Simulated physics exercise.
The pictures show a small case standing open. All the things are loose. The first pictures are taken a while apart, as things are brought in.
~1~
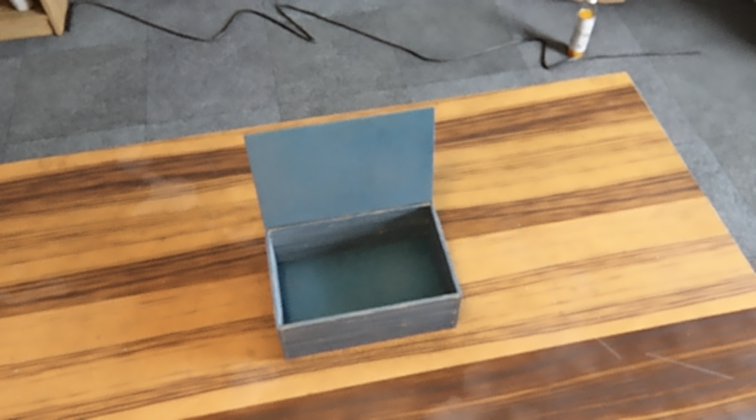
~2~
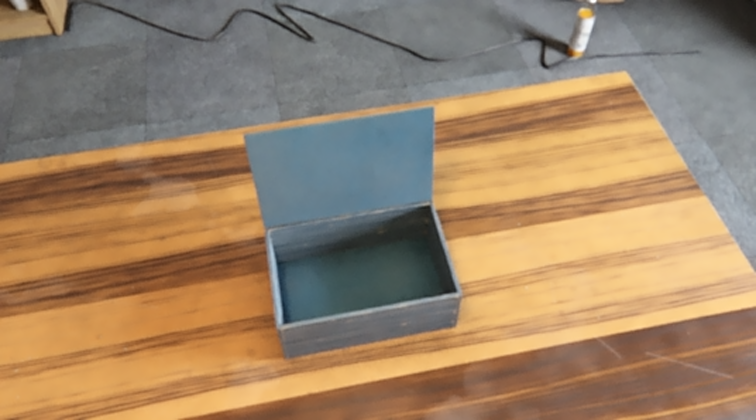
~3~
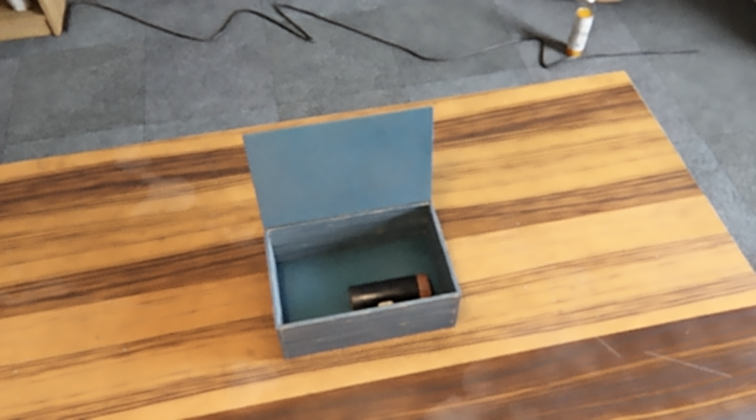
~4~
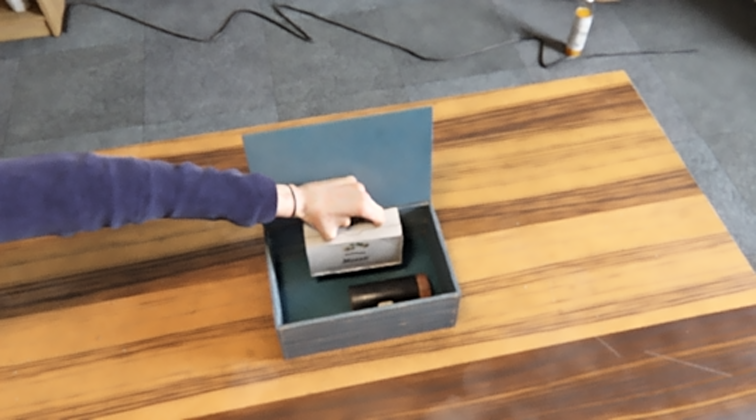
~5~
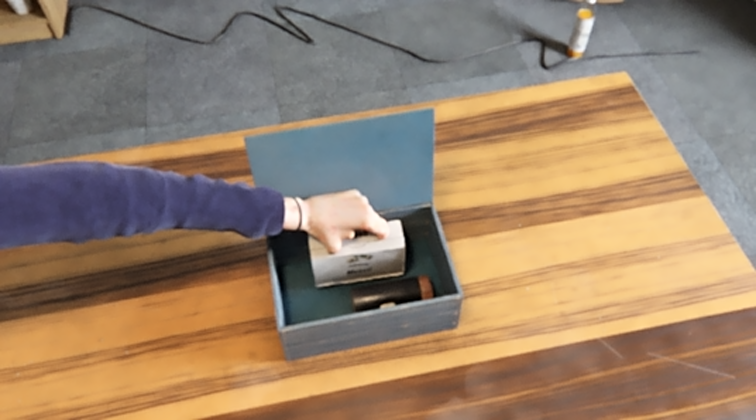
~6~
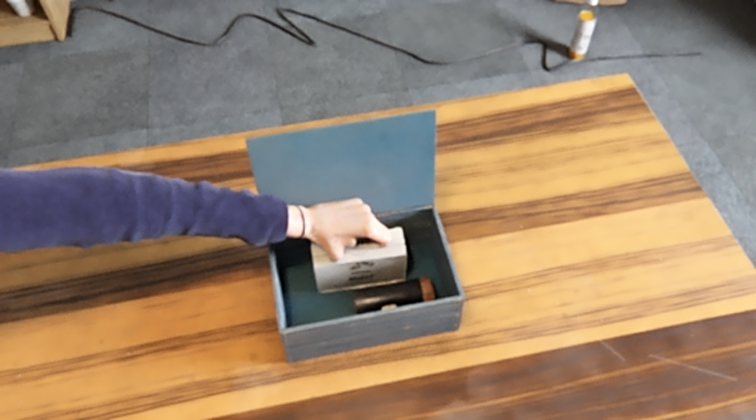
A hand lowering a pale carton into an open blue-grey box on a striped wooden table, behind a dark cylinder already inside.
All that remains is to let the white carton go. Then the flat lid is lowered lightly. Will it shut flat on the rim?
The lid sits on the rim.
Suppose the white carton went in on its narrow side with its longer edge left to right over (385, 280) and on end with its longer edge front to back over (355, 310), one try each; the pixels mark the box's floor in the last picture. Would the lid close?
First, it sits on the rim; second, it is held up.
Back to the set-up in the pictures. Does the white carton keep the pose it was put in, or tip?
The white carton stays as placed.
Then, 1.10 s past the last view, lid starting down.
Then, 1.60 s past the last view, lid 57° above the rim.
Then, 1.80 s past the last view, lid 38° above the rim.
Then, 2.10 s past the last view, lid 4° above the rim.
Finally, lid shut; both still in place. Final places as the last picture's camera would see them, white carton near (359, 261).
